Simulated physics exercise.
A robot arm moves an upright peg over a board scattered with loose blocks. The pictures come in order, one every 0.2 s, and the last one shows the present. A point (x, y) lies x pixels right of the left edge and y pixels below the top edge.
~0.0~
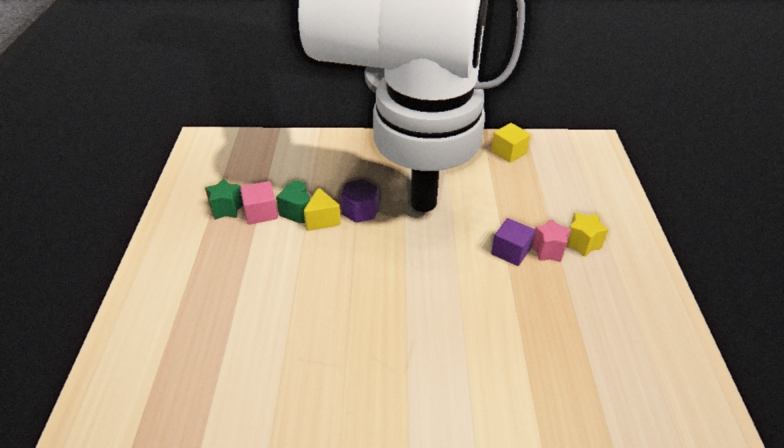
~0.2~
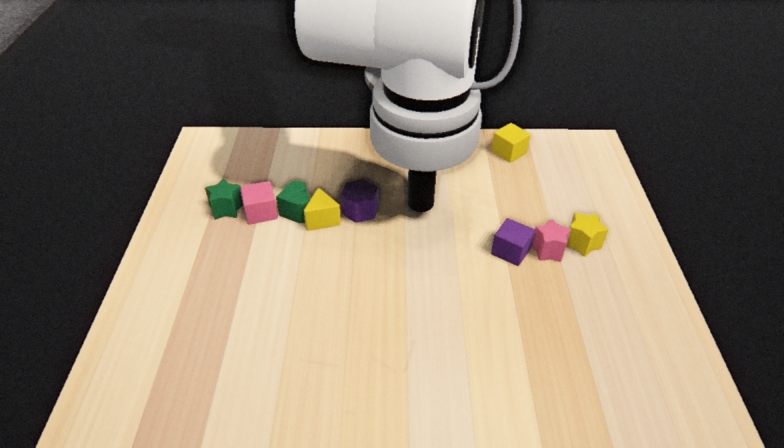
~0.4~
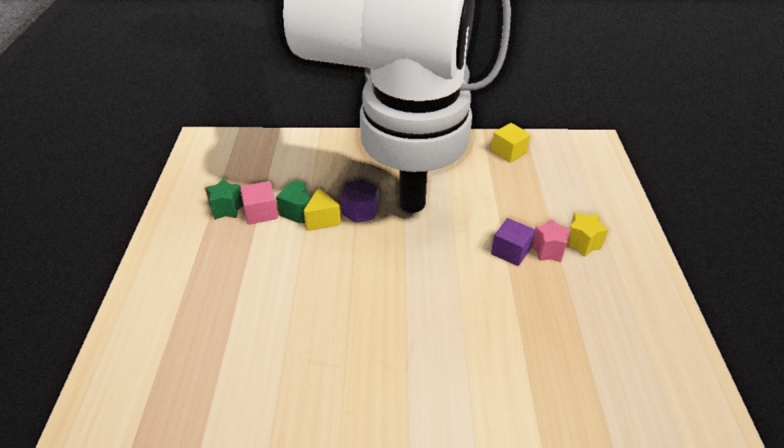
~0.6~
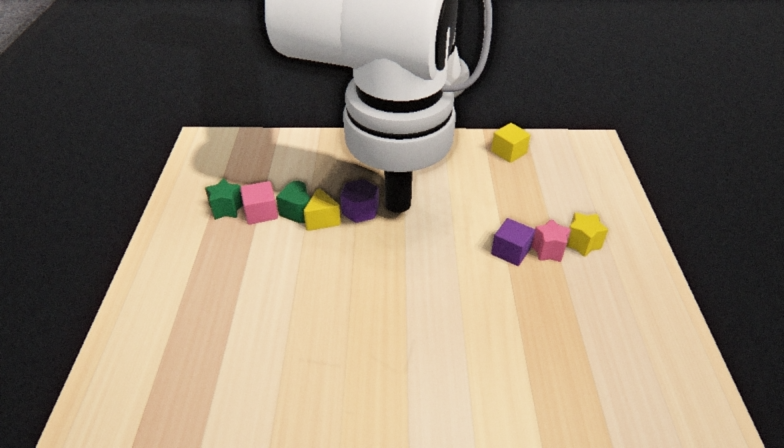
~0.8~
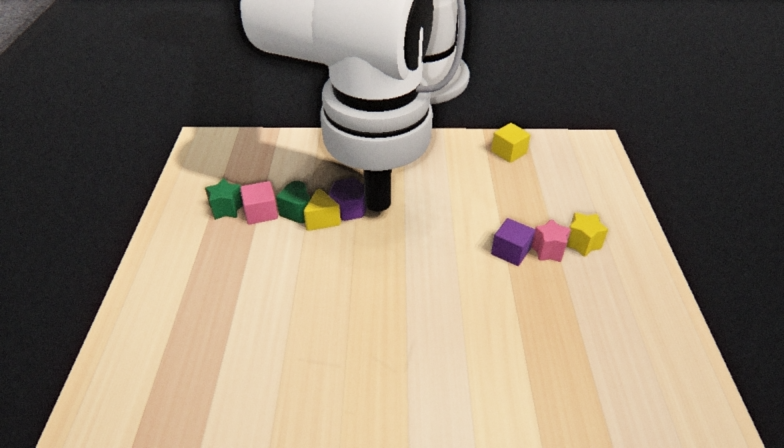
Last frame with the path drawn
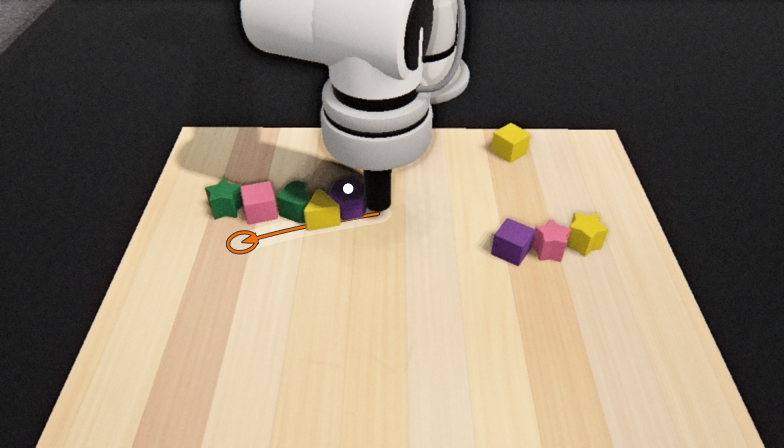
A pale striped wooden board on a dark surface is seen from above at an angle by a still camera. A row of green, pink, yellow and purple blocks lies at upper left, a yellow block at the upper right edge, and purple, pink and yellow blocks below it. A white robot arm slides its black peg leftward, finally nudging the purple block slightly left.
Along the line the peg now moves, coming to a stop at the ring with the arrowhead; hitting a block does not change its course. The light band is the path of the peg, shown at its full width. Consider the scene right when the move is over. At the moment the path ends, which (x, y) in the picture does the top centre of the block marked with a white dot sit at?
The point I'd pick in the picture is (318, 183).
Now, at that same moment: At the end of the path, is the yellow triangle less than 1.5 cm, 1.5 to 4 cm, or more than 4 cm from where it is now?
Net shift: Above 4 cm.
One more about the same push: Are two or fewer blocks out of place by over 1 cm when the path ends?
I believe not.
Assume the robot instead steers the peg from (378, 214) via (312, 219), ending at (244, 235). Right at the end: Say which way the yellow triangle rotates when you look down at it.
Rotation: Counter-clockwise.
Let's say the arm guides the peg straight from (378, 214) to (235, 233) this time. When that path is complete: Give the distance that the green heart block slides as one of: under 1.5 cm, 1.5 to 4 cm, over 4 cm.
From 1.5 to 4 cm.
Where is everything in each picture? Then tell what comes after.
The first frame shows peg's lower end at (424, 204); pink square at (257, 192); green heart block at (294, 192); yellow triangle at (321, 201); purple hexagon at (360, 190).
The second frame shows peg at (421, 204); blocks still.
The third frame shows peg at (412, 204); blocks still.
The fourth frame shows peg at (398, 204); blocks still.
The fifth frame shows peg at (378, 203); pink square at (257, 192); green heart block at (294, 192); yellow triangle at (321, 201); purple hexagon at (348, 189).
Drawn move, from (378, 214) via (311, 225), ending at (242, 242); the dot is on the purple hexagon.
What follows on the original path. One third of the way, peg at (332, 211); pink square at (254, 193); green heart block at (289, 191); yellow triangle at (306, 207), turned 10° clockwise; purple hexagon at (320, 183), turned 45° clockwise.
Two thirds of the way, peg at (287, 220); pink square at (251, 193); green heart block at (282, 188), turned 45° clockwise; yellow triangle at (259, 217), turned 30° clockwise; purple hexagon at (318, 183), turned 55° clockwise.
At the end, peg at (240, 232); pink square at (251, 193); green heart block at (282, 188), turned 45° clockwise; yellow triangle at (211, 231); purple hexagon at (318, 183), turned 55° clockwise.
